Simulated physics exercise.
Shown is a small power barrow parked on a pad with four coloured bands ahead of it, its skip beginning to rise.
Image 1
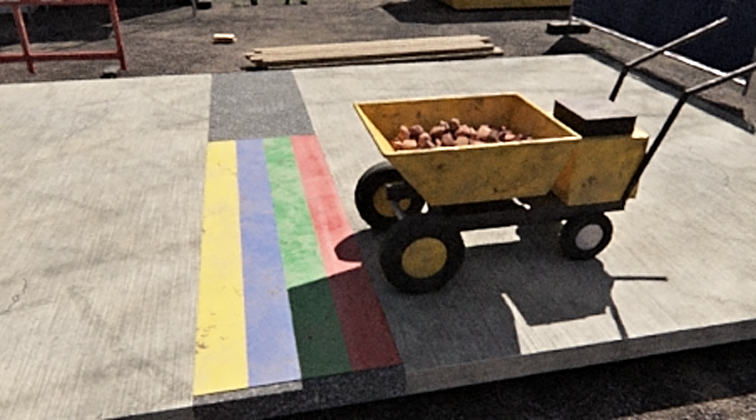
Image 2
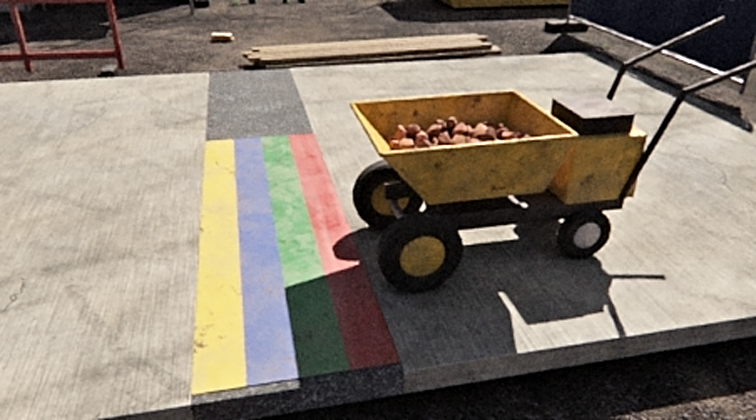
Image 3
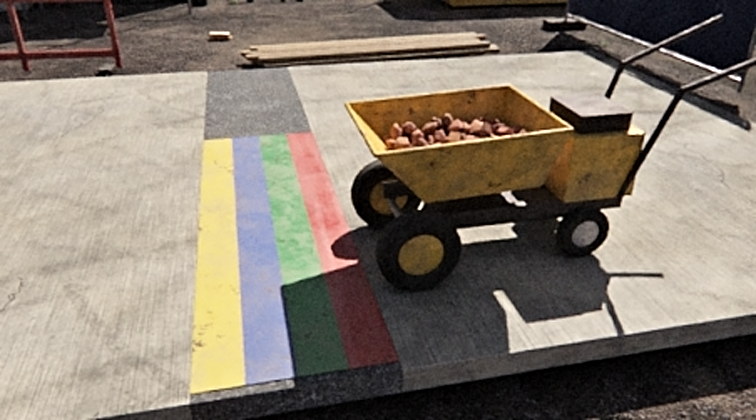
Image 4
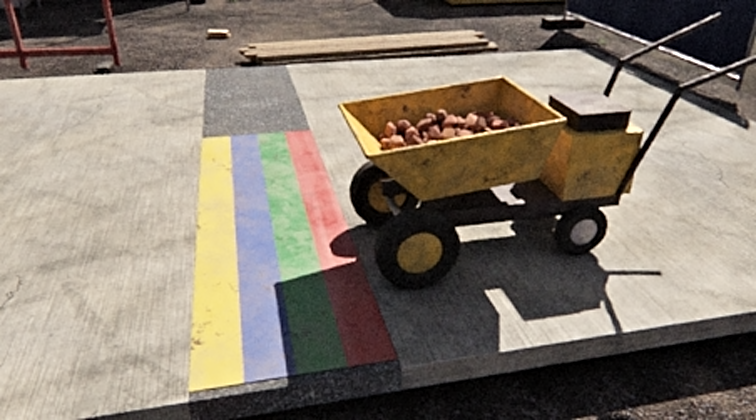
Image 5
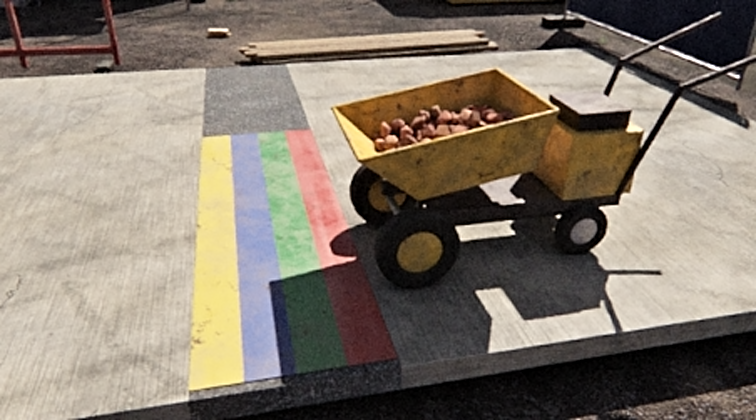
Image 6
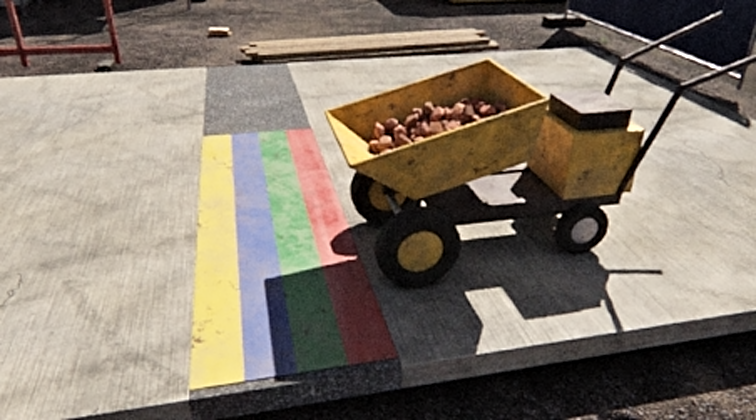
The footage shows a small yellow power barrow loaded with rubble, parked on a concrete pad beside yellow, blue, green and red bands, as its skip gradually tilts toward the left, the rear rising while the wheels stay in place.
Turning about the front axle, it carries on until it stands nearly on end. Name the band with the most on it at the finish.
The blue one.
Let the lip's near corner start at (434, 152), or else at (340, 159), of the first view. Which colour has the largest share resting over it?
The first try: That green strip. The second: The yellow one.
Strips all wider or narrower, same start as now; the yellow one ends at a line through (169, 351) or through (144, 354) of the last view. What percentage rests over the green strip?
About 20 and 30 per cent.
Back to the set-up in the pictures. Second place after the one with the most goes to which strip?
Yellow comes second.
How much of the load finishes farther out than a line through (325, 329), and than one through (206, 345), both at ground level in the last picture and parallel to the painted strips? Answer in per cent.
Near 80 % and 20 %.
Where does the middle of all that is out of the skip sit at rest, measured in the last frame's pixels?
Resting centre, last picture - approx. (250, 266).
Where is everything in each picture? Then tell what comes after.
In the first picture, lip of the skip at (385, 156), level; top of the load at (470, 144), lumps of rubble; red strip at (364, 325); green strip at (318, 331); blue strip at (270, 338); yellow strip at (221, 345).
In the second picture, lip of the skip at (382, 155), level; top of the load at (467, 142).
In the third picture, lip of the skip at (376, 156), tipped barely; top of the load at (463, 139).
In the fourth picture, lip of the skip at (368, 157), tipped a little; top of the load at (469, 139).
In the fifth picture, lip of the skip at (360, 161), tipped a little; top of the load at (485, 129).
In the sixth picture, lip of the skip at (351, 166), tipped clearly; top of the load at (479, 122); red strip at (360, 319); green strip at (314, 325); blue strip at (266, 332); yellow strip at (217, 339).
Soon after the last picture, skip tipped steeply; all in the skip.
A little later, skip tipped right over; most in the skip; a small part over the green strip; about a quarter over the blue strip; a stray few over the yellow strip.
Later still, skip tipped right over; about a quarter in the skip; a small part over the green strip; about a third over the blue strip; about a quarter over the yellow strip; a small part off the paint.
At rest, skip tipped right over; about a quarter in the skip; none over the red strip; a small part over the green strip; about a third over the blue strip; about a quarter over the yellow strip; a small part off the paint.
